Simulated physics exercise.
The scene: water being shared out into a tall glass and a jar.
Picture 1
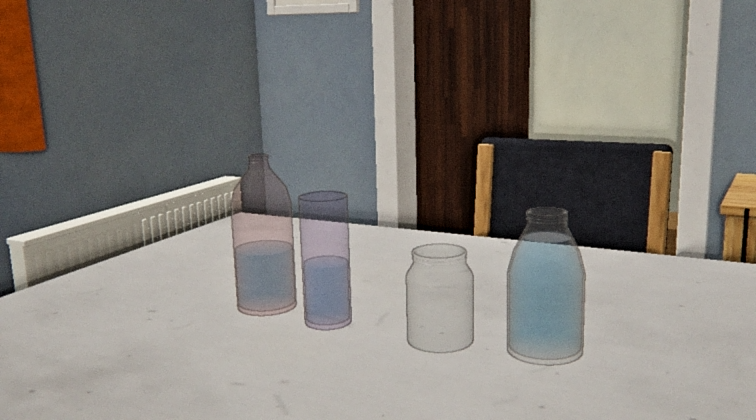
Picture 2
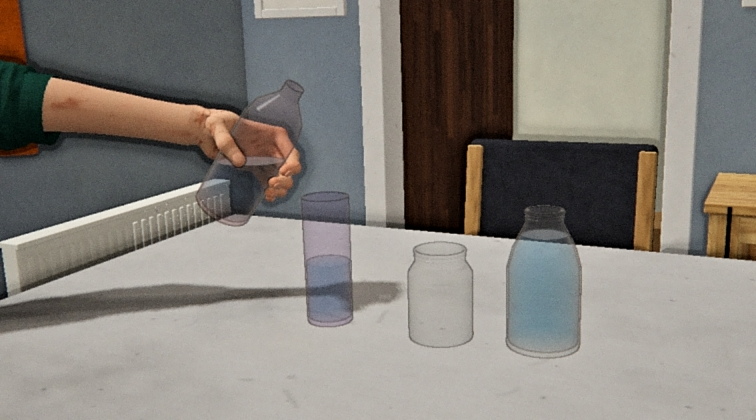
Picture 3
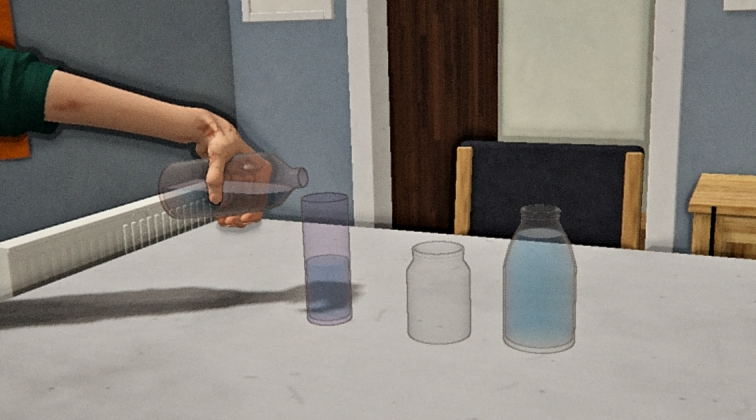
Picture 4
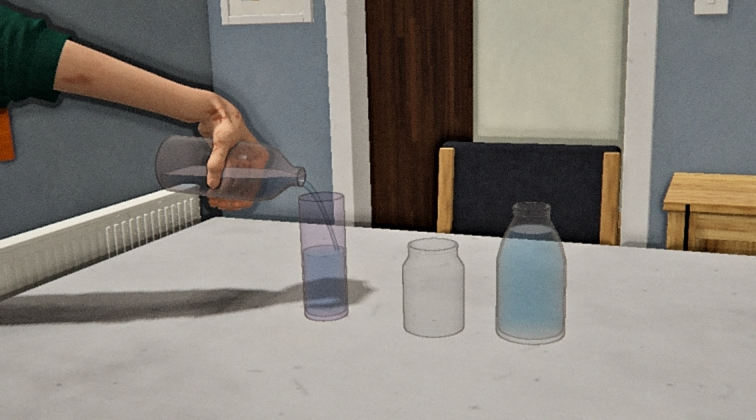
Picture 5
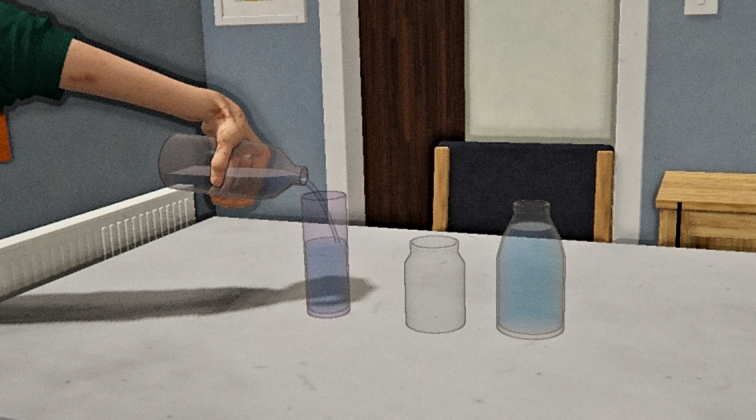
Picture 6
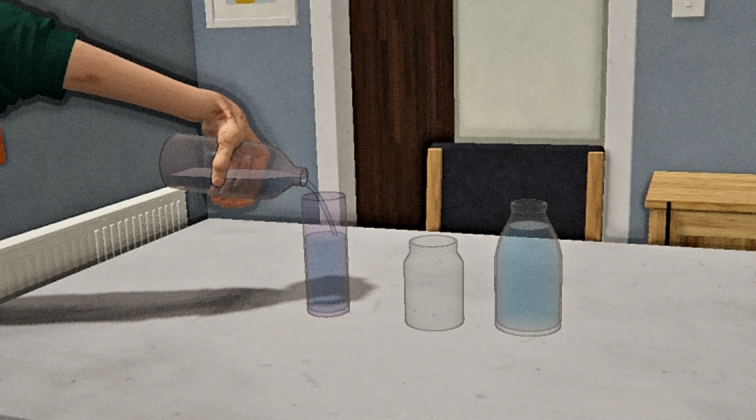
A hand lifted the bottle from the left of the table, tipped it over toward the right, and poured a thin stream into the tall glass, where the water slowly rose beside an empty jar.
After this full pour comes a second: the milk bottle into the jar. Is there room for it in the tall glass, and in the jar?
In the end the tall glass is going to get more than it can take; the jar is going to get more than it can take.
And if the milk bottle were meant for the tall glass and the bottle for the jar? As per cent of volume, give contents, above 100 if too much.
Roughly 200 per cent first, then roughly 80 per cent.
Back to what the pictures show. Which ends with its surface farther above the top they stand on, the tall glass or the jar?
Answer: The one on the left.
Soon after, the tall glass is nearly full.
Later, the tall glass is full to the brim and has run over.
In the end, the tall glass is full to the brim and has run over; the jar is full to the brim and has run over.
